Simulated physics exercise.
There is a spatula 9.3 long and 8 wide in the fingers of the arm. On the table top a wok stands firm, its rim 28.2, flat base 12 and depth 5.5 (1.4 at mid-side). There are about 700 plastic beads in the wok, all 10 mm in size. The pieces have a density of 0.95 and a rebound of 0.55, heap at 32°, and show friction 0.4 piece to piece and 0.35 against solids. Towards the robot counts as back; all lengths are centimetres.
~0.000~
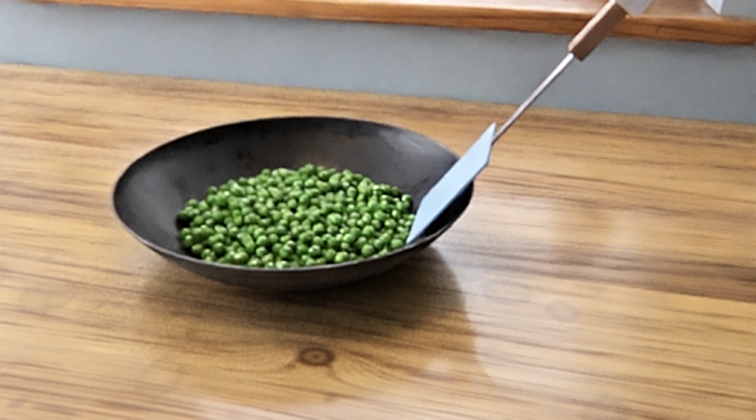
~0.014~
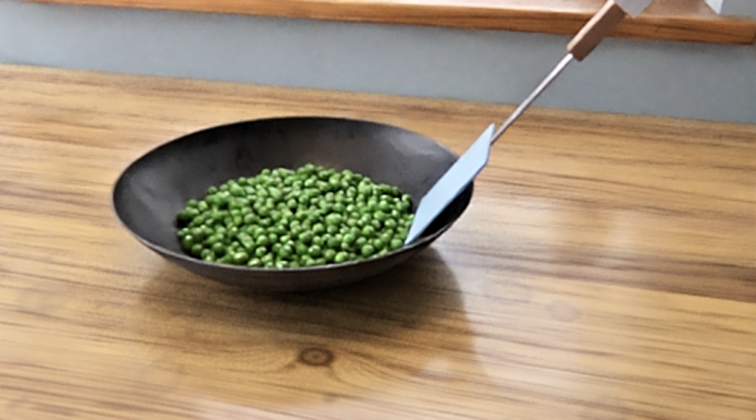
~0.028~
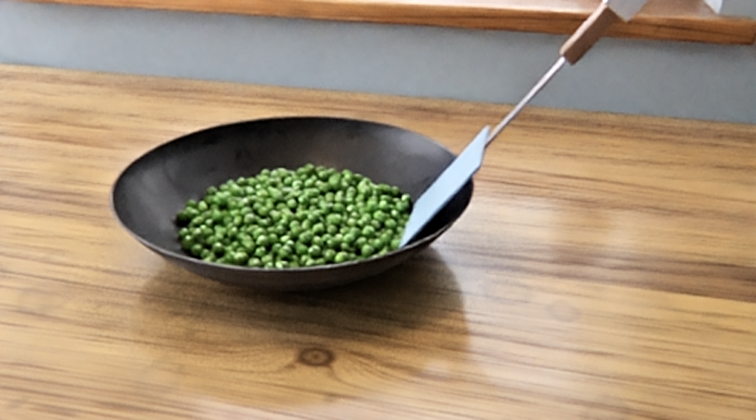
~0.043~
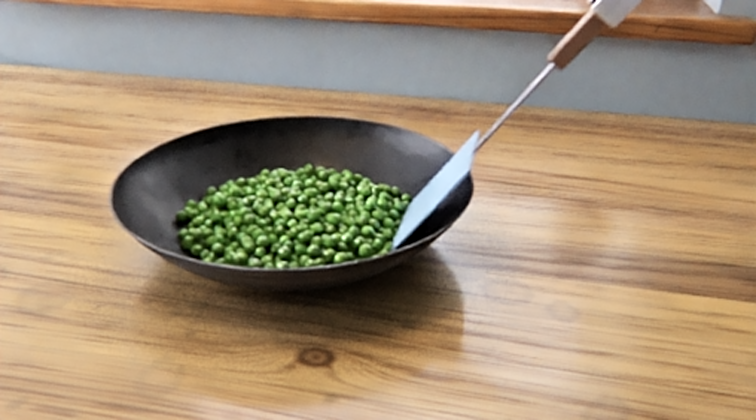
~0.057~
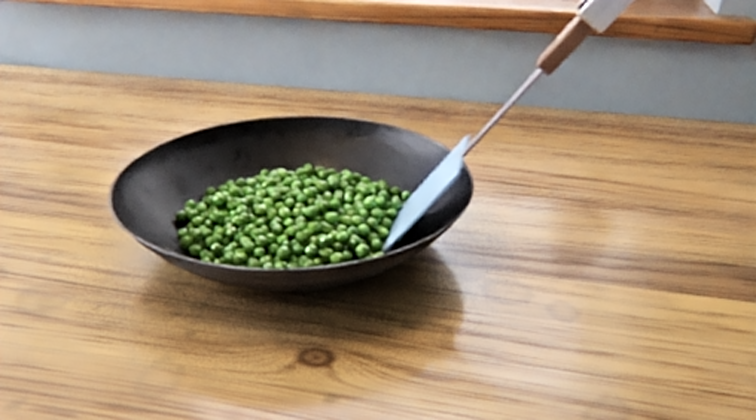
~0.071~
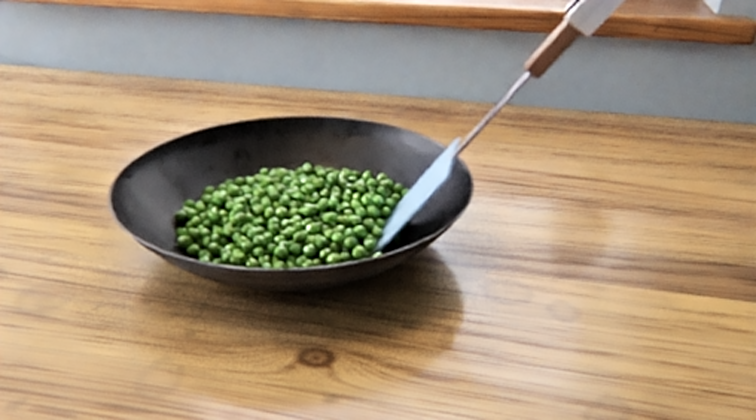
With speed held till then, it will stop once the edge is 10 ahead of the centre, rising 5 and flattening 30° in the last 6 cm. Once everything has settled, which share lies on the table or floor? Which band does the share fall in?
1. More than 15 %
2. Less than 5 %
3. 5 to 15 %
3, 5 to 15 %.
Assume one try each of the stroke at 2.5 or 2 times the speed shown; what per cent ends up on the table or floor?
Estimates in order: 30 per cent, 25 per cent.
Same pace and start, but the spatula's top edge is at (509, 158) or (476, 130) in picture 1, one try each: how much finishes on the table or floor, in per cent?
About 10% and 10%.
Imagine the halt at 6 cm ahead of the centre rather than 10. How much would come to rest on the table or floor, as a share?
I'd expect close to 0 per cent then.
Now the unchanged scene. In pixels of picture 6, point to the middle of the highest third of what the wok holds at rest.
(208, 200).
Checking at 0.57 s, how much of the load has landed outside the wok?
I'd put it at around 8 per cent.
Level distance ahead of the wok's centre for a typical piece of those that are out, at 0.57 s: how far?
20 cm.
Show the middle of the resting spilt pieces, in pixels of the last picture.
Near pixel (33, 188).
By 0.19 s, sloping 54°, highest piece 4 above the table; 704 in the wok.
By 0.31 s, sloping 45°, highest piece 6 above the table; 704 in the wok.
By 0.57 s, sloping 24°, highest piece 5 above the table; 643 in the wok, 57 on the table or floor, 4 on the blade or in flight.
By 1.62 s, sloping 24°, highest piece 5 above the table; 643 in the wok, 61 on the table or floor.
Final count, 643 in the wok, 61 on the table or floor. That is 9 % on the table or floor.
